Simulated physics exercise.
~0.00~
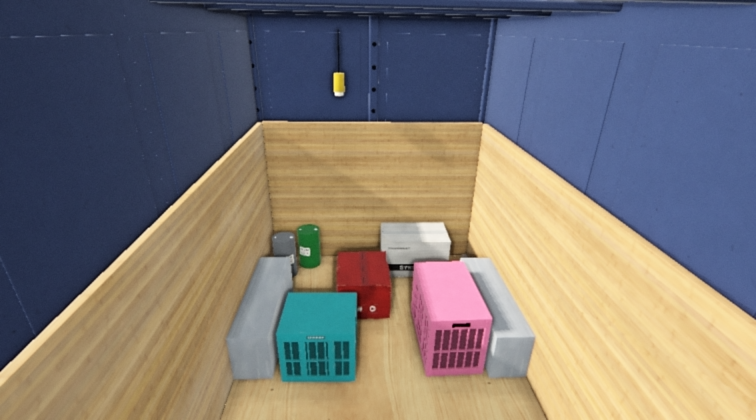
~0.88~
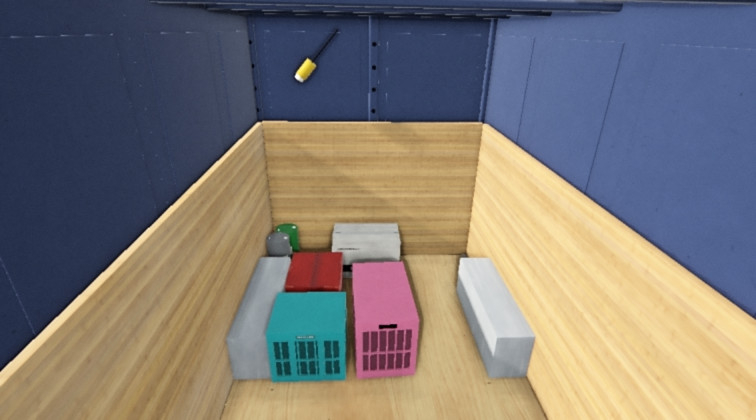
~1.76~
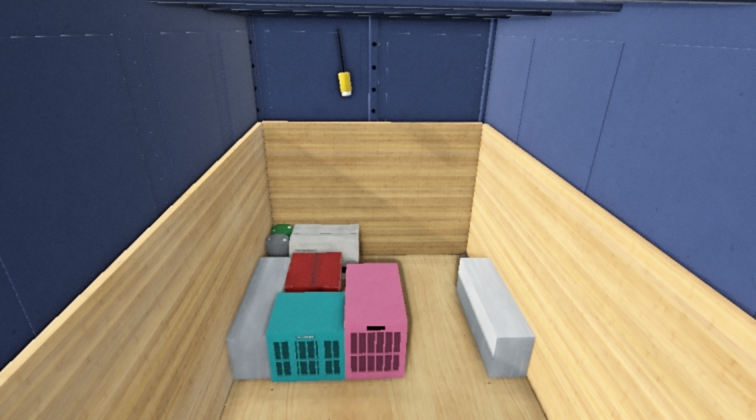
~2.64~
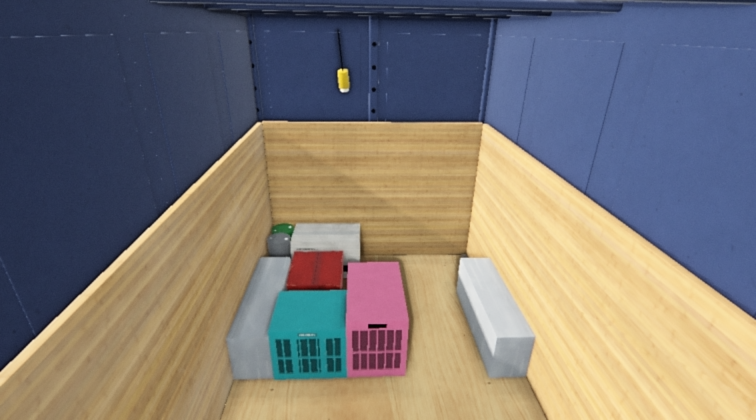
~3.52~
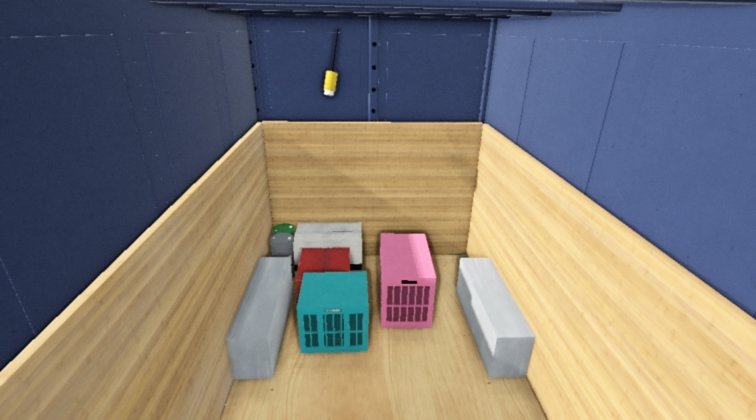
The load bay of a moving van, lined with pale wood below dark blue walls, is seen from its open end, looking forwards. A turquoise chest and a pink chest stand near the front between grey wheel boxes, with a red box, a white box and green and grey canisters behind, and a yellow lamp hangs above. The lamp swings left as the load slides left, the pink chest crossing the floor. Everything packs together on the left and stays put. Finally the pink chest slides forwards and right, the turquoise chest shifts the same way, and the red box moves slightly, all still upright.
